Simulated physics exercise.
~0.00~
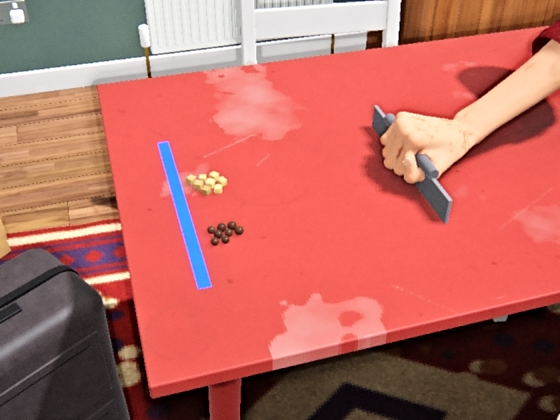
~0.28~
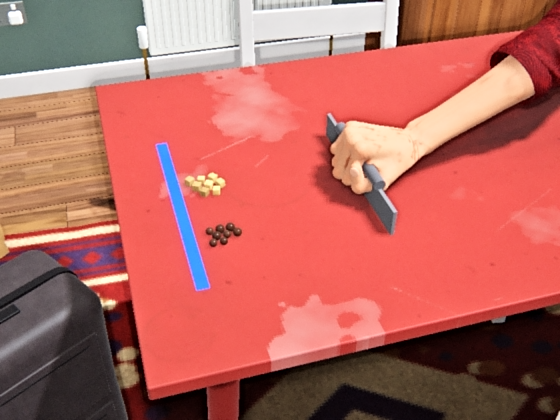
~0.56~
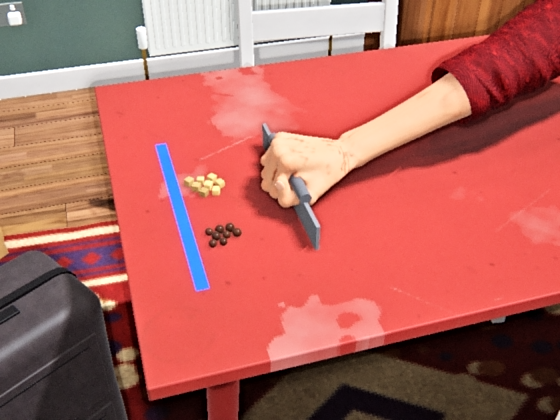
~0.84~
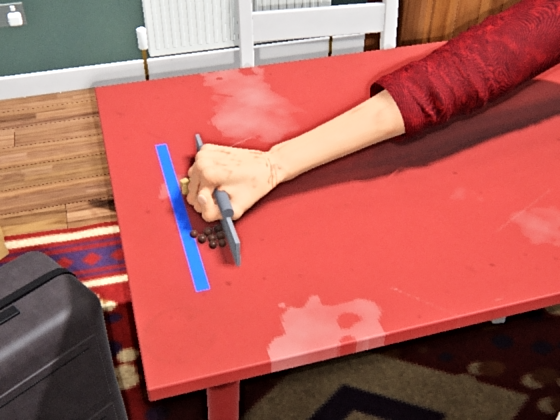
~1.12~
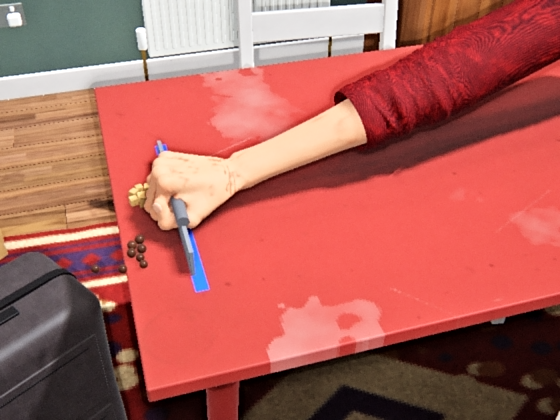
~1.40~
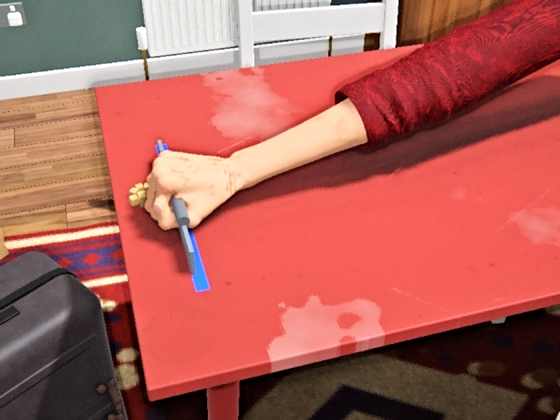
A bright red table with pale worn patches fills the view, seen from above at a slight angle in a room with wooden flooring, a patterned rug and a dark suitcase at lower left. Near the table's left end lie a strip of blue tape, a small cluster of pale yellow pieces and, nearer the viewer, a cluster of dark brown ones. A hand in a red sleeve slides a grey scraper leftward, pushing both clusters across the tape. The scraper stops at the tape; the dark pieces tumble over the edge, while the yellow ones remain on the table.
